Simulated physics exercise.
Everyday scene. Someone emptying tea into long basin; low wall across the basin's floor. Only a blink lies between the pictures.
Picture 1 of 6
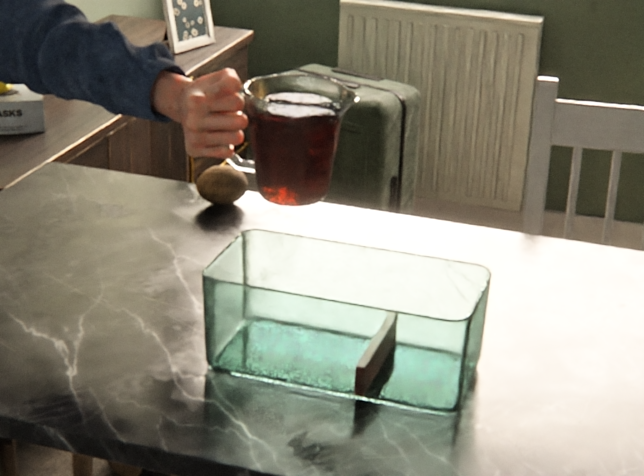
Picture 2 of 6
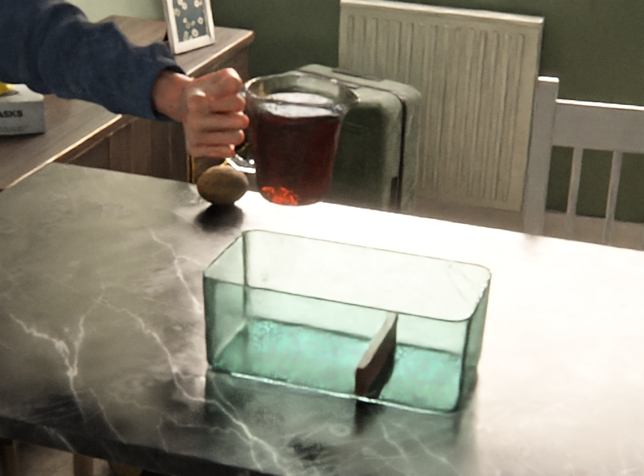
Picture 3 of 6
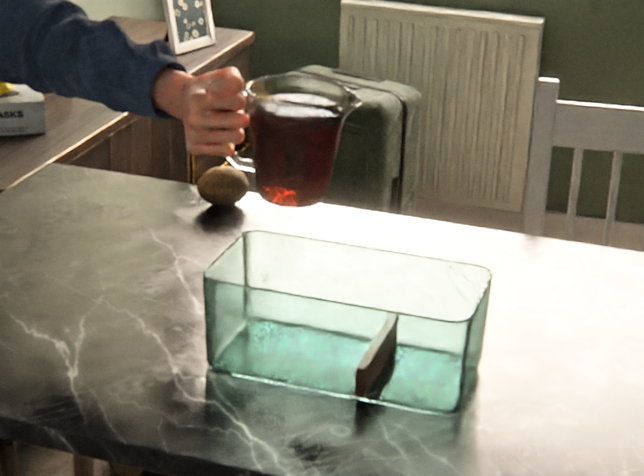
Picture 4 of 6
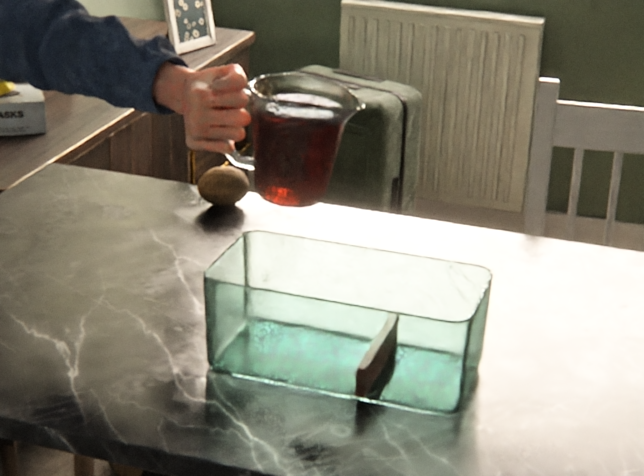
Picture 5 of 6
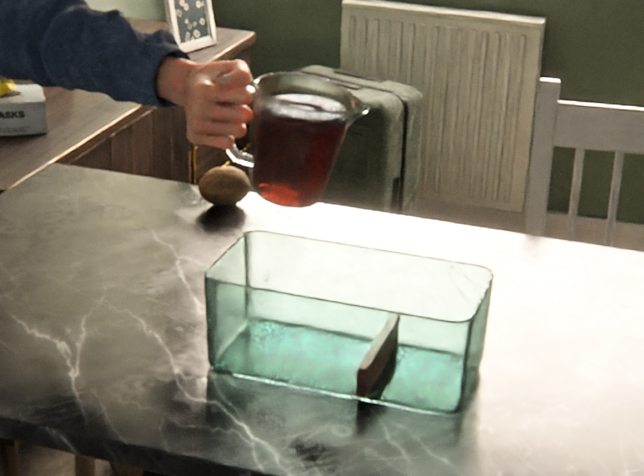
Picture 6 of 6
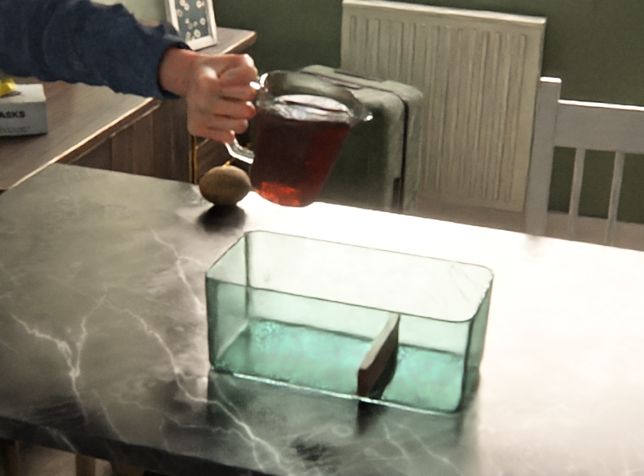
In a room with green walls, seen from slightly above, a dark marbled table stands before a pale radiator, a dark suitcase and a white chair. A hand in a blue sleeve holds a clear jug of reddish-brown tea above a long, greenish glass basin with a low dark wall across its floor. The hand gradually tilts the jug to the right, while the camera stays still.
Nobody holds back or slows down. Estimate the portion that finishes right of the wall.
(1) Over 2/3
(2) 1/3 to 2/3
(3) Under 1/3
The answer is 1.
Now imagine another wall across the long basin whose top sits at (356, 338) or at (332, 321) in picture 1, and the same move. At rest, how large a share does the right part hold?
The first position gives around 90 percent, the second around 95 percent.
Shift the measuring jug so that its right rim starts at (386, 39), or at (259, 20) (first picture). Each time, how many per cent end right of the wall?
First try: About 50 %; second try: About 10 %.
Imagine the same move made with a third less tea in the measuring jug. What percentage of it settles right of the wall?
About 85 in a hundred.
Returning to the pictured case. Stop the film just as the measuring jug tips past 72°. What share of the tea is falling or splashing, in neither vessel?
Near 20 parts in a hundred.
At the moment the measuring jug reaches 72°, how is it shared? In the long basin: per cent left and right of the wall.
I'd put the left part near 0 per cent and the right part near 5.
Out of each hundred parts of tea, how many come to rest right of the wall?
85 % or thereabouts.
A moment on, the measuring jug is tipped part way and 73 per cent is still to pour, 0 is left of the wall and 6 right of it.
Next, the measuring jug is tipped right over and 19 per cent is still to pour, 3 is left of the wall and 59 right of it.
Then the measuring jug is tipped right over and 1 per cent is still to pour, 11 is left of the wall and 85 right of it.
Later the measuring jug is tipped right over and 0 per cent is still to pour, 15 is left of the wall and 84 right of it.
At rest 15 per cent lies left of the wall, 84 right of it and 2 outside.
